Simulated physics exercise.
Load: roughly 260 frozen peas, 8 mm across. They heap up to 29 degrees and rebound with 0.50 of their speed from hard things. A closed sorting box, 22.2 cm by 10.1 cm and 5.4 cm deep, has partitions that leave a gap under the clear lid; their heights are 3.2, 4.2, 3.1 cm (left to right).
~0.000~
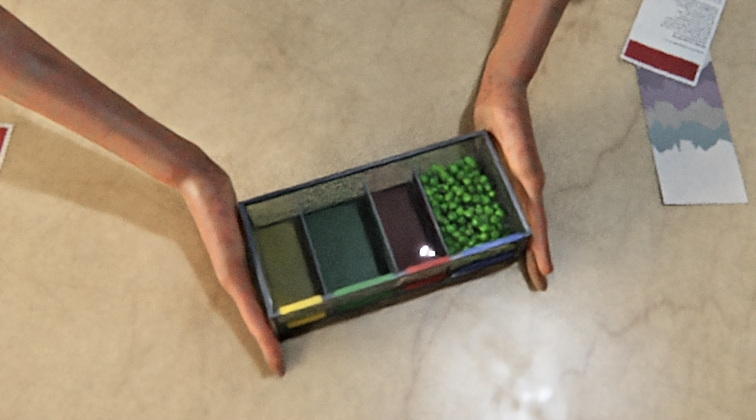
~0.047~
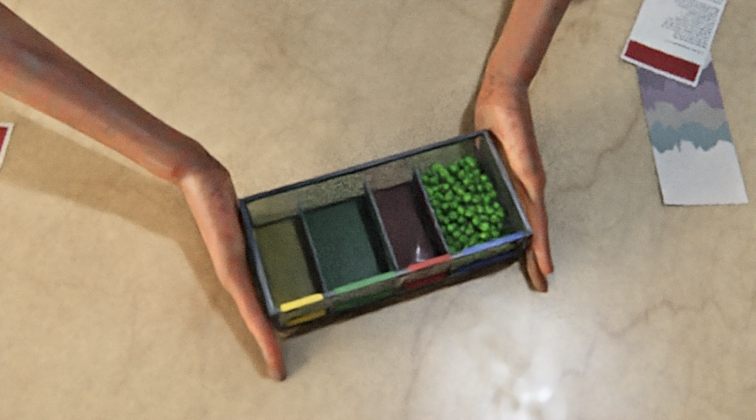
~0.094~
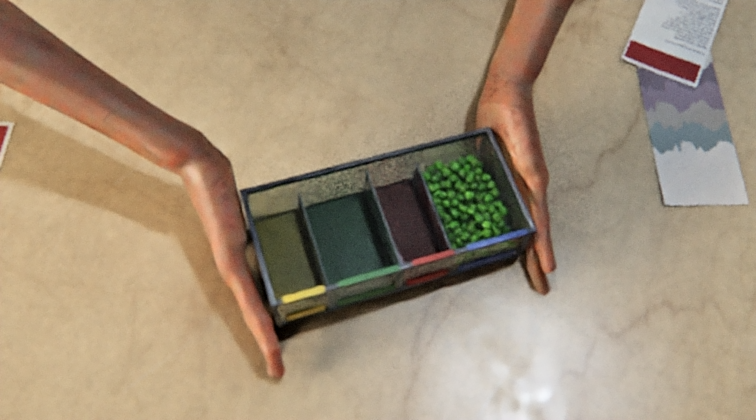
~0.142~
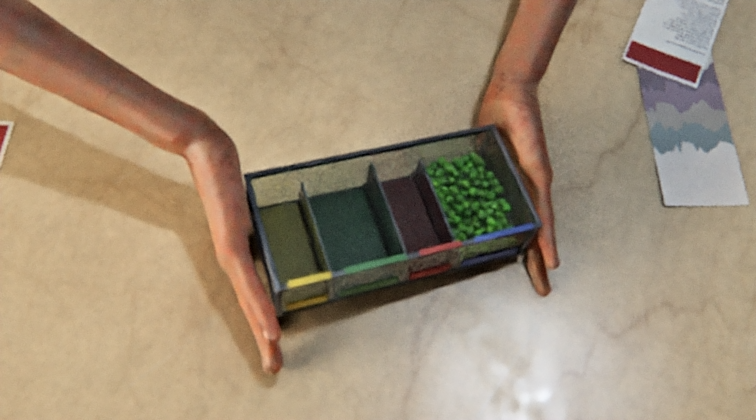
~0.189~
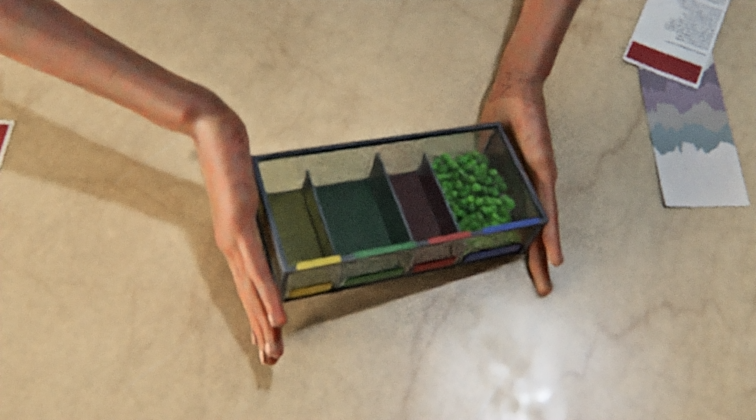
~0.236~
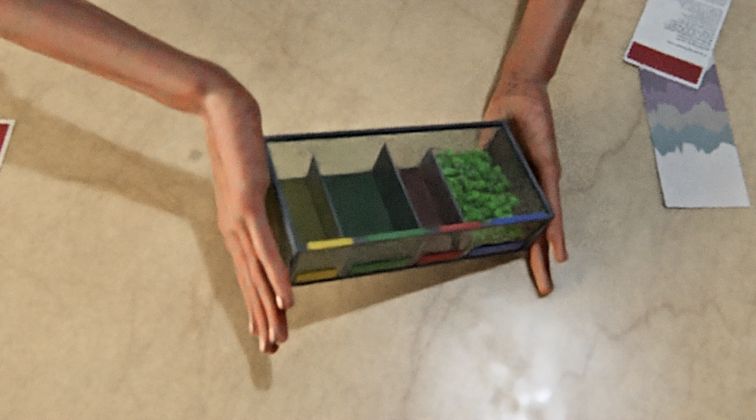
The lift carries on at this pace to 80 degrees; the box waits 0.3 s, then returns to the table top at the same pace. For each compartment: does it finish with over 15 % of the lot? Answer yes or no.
Red: No, blue: Yes, green: No, yellow: No.
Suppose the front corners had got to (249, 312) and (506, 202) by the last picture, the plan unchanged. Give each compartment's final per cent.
Red 35, blue 35, green 5, yellow 25.
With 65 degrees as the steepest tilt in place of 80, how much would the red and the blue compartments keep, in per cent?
In that case red 0, blue 100.
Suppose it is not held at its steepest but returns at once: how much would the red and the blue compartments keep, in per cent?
In that case red 0, blue 100.
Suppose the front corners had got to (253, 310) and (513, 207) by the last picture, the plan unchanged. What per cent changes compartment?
Then about 60 per cent.
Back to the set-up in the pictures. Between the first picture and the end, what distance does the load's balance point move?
Some 0.5 cm.
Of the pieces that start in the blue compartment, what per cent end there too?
Some 100 per cent.
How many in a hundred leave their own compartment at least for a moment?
About 0 per cent.
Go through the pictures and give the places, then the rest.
Box tilt 0 degrees, front corners at (274, 312) and (526, 233); blue 100 %, in the first frame.
Box tilt 1 degrees, front corners at (274, 310) and (527, 232), in the second frame.
Box tilt 4 degrees, front corners at (275, 301) and (531, 229), lowest corner right back, in the third frame.
Box tilt 10 degrees, front corners at (280, 286) and (537, 224), lowest corner right back, in the fourth frame.
Box tilt 15 degrees, front corners at (288, 268) and (543, 219), lowest corner right back, in the fifth frame.
Box tilt 21 degrees, front corners at (299, 248) and (549, 215), lowest corner right back; blue 100 %. Its pace works out near 120 degrees a second, in the sixth frame.
After 0.98 s, tilt 80 degrees; blue 100 %.
After 1.47 s, tilt 42 degrees; blue 100 %.
Then, at 2.03 s, tilt 0 degrees; blue 100 %.
In the end, at 2.6 s, red 0 %, blue 100 %, green 0 %, yellow 0 %.
